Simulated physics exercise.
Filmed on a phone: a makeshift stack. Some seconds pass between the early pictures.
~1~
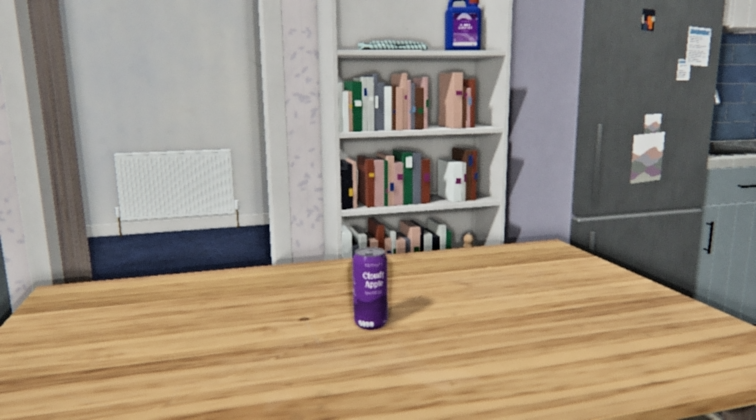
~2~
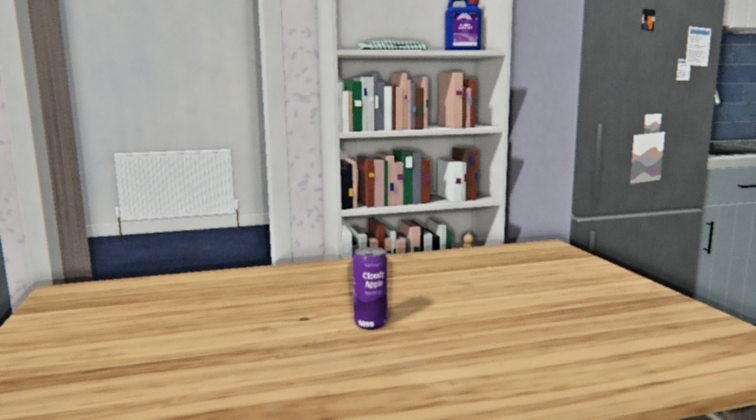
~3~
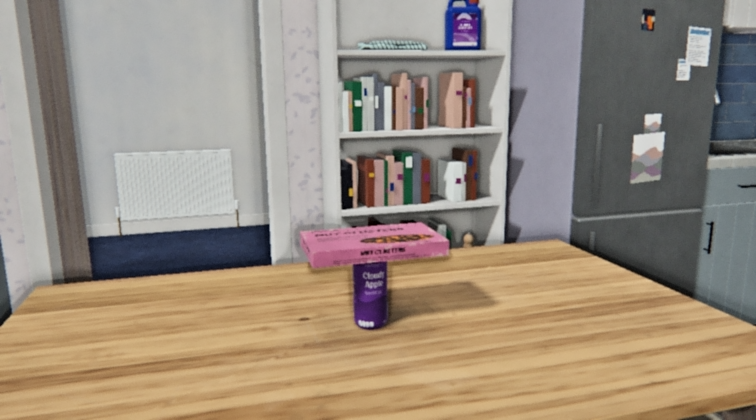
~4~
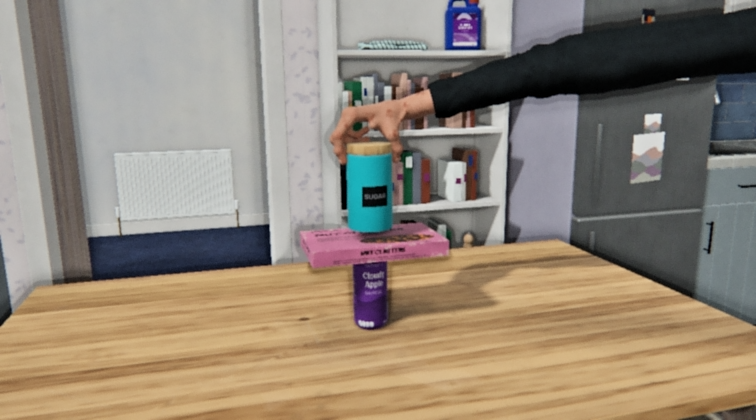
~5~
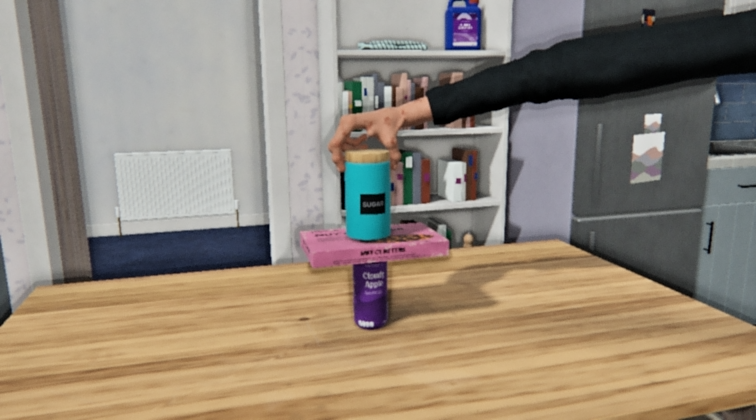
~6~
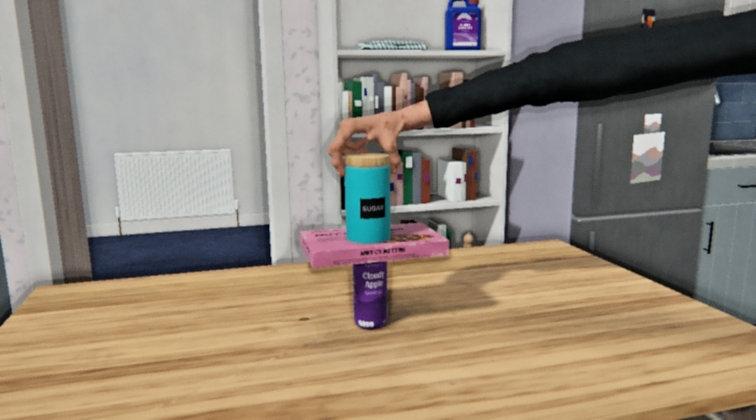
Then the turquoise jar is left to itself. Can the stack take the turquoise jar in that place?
In the end the stack holds.
Then, 0.30 s past the last view, nothing moves.
Then, 0.70 s past the last view, turquoise jar resting near (368, 198).
Finally, all 3 still in place. Final places as the last picture's camera would see them, turquoise jar near (368, 198). The stack stays up.
